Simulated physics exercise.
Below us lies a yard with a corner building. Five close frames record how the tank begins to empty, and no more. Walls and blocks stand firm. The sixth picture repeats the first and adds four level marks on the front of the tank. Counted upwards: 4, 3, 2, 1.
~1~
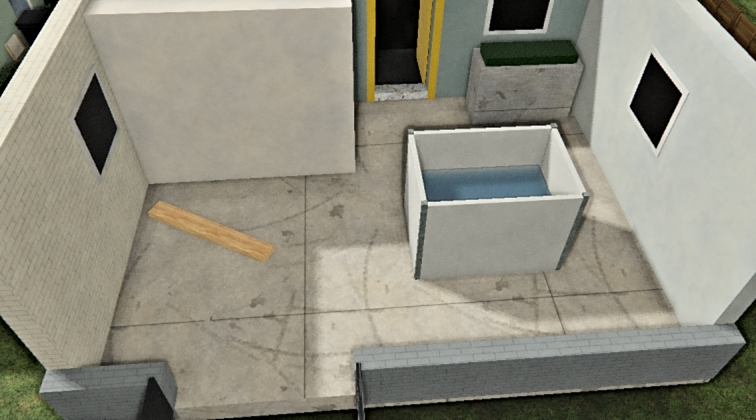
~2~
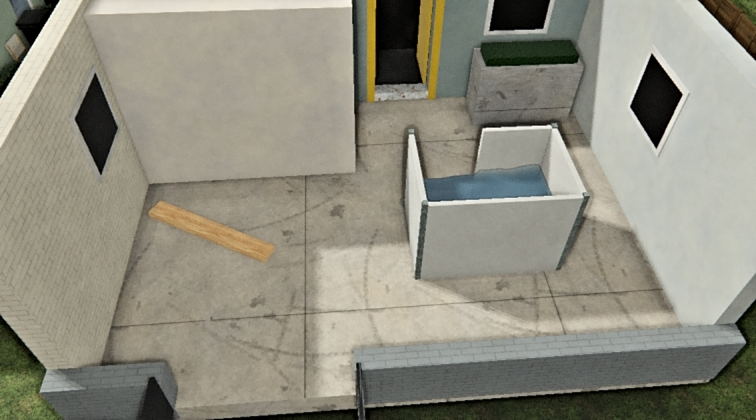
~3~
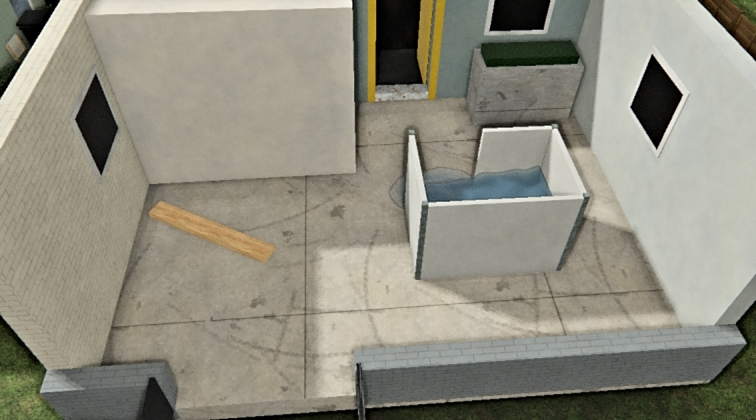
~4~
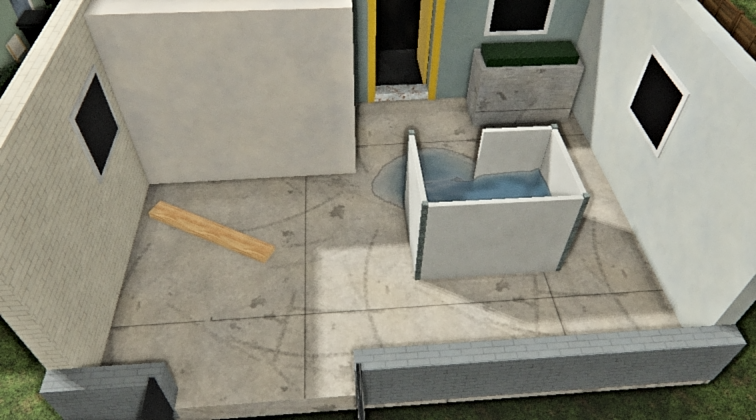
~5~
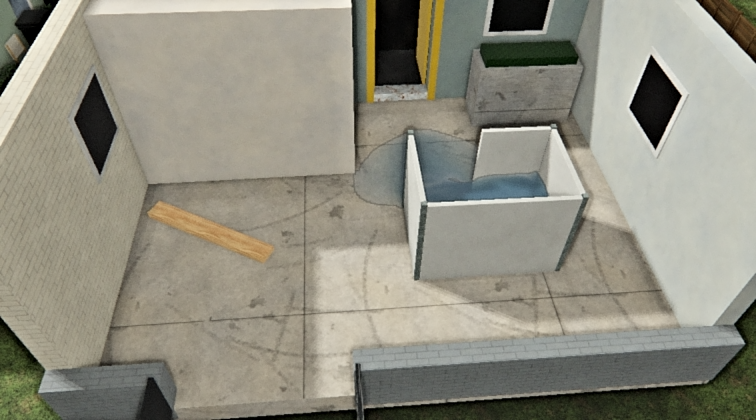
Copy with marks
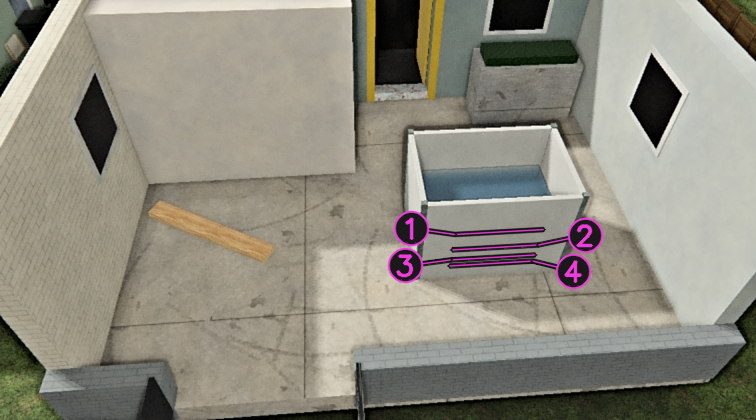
Water spreading in a thin pool across a walled concrete yard after part of a white tank's back wall disappears.
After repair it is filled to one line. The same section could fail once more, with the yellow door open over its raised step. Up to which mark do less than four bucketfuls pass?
The answer is mark 3.
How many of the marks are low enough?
Two of them.
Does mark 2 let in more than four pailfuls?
Yes, it does.
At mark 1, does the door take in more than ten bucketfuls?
Yes.
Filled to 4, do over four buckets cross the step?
No, that is safe.
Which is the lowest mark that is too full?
That is mark 2.
In magenta, 1 at (499, 232); 2 at (495, 247); 3 at (493, 257); 4 at (491, 263); from the bottom up 4, 3, 2, 1.
For mark 1, dozens of bucketfuls pour in.
For mark 2, about 8 bucketfuls get in.
For mark 3, a bucket or two gets in.
For mark 4, nothing gets over.
